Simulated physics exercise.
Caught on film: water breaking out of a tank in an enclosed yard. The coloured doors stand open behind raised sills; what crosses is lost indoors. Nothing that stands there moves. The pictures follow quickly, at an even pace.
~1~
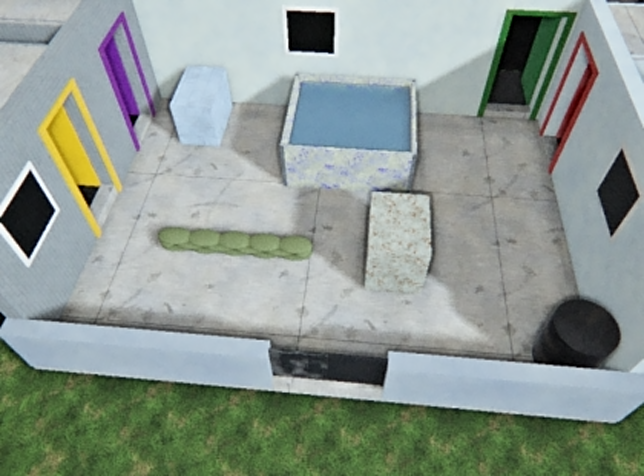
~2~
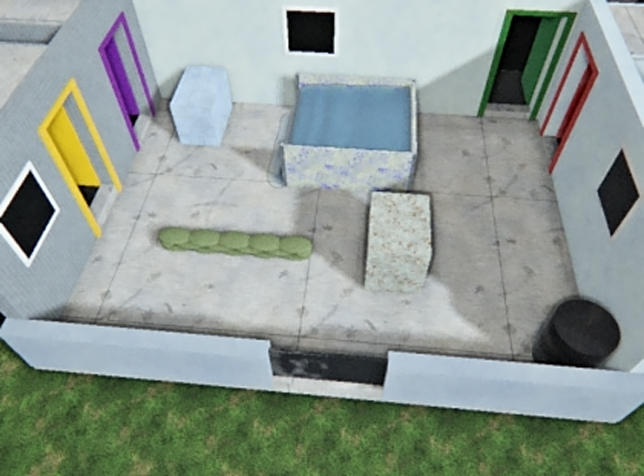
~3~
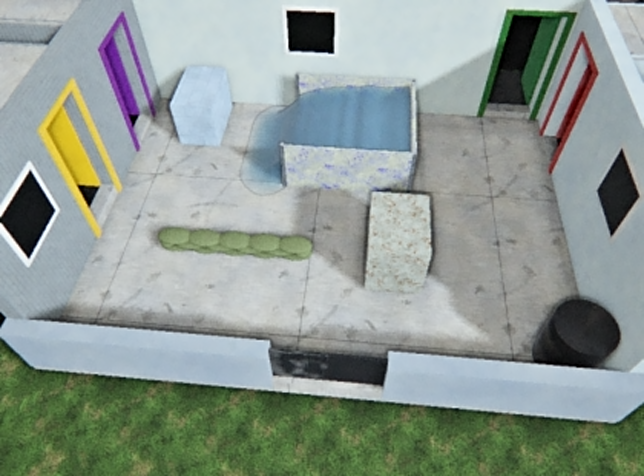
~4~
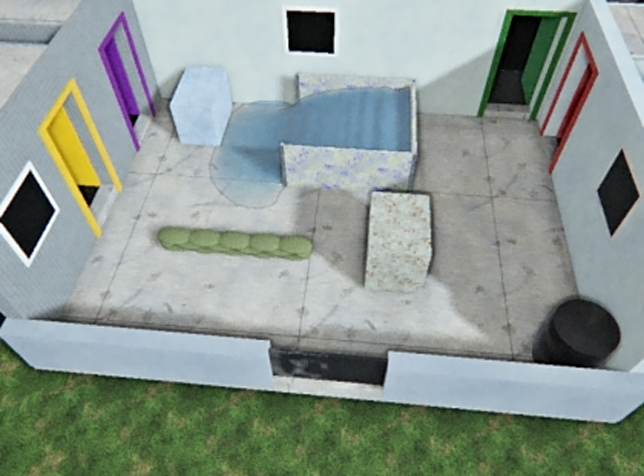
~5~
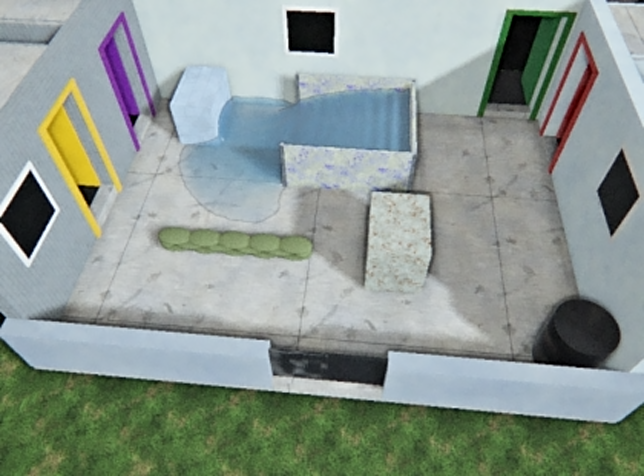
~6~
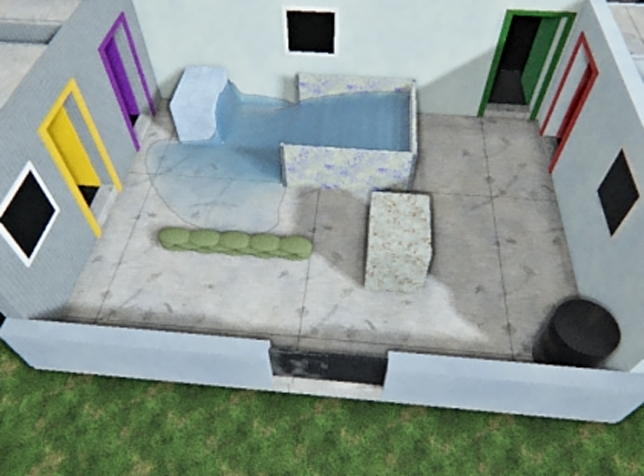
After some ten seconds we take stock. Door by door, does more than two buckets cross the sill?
One by one: The purple door floods; the red door floods; the green door holds within the limit; the yellow door floods.
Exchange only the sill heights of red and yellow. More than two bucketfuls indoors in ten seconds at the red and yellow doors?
In short: Red stays under; yellow passes that mark.
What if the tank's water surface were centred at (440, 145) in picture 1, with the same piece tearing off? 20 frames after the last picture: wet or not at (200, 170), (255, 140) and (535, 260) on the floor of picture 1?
In turn: Covered, under water, free of water.
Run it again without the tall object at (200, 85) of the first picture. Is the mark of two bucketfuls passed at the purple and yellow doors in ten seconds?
In short: The purple one lets more in, the yellow one lets more in.
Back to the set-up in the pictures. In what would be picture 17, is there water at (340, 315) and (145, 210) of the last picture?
In that order: Not flooded, flooded.
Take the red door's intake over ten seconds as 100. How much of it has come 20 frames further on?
Roughly 10 per cent.
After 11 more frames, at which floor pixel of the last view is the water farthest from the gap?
Near (50, 344).
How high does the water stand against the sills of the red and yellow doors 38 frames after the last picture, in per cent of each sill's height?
Roughly 150 per cent, then 60 per cent.
A moment on, water covers 25 % of the floor; the purple door under two buckets in, the red door not reached, the green door not reached, the yellow door wet at the sill, nothing in.
Next, water covers 30 % of the floor; the purple door over two buckets in, the red door not reached, the green door not reached, the yellow door over two buckets in.
Then, water covers 55 % of the floor; the purple door far over two buckets in, the red door under two buckets in, the green door wet at the sill, nothing in, the yellow door far over two buckets in.
Later, water covers 85 % of the floor; the purple door far over two buckets in, the red door over two buckets in, the green door wet at the sill, nothing in, the yellow door far over two buckets in.
In the end, water covers 95 % of the floor; the purple door far over two buckets in, the red door over two buckets in, the green door wet at the sill, nothing in, the yellow door far over two buckets in.
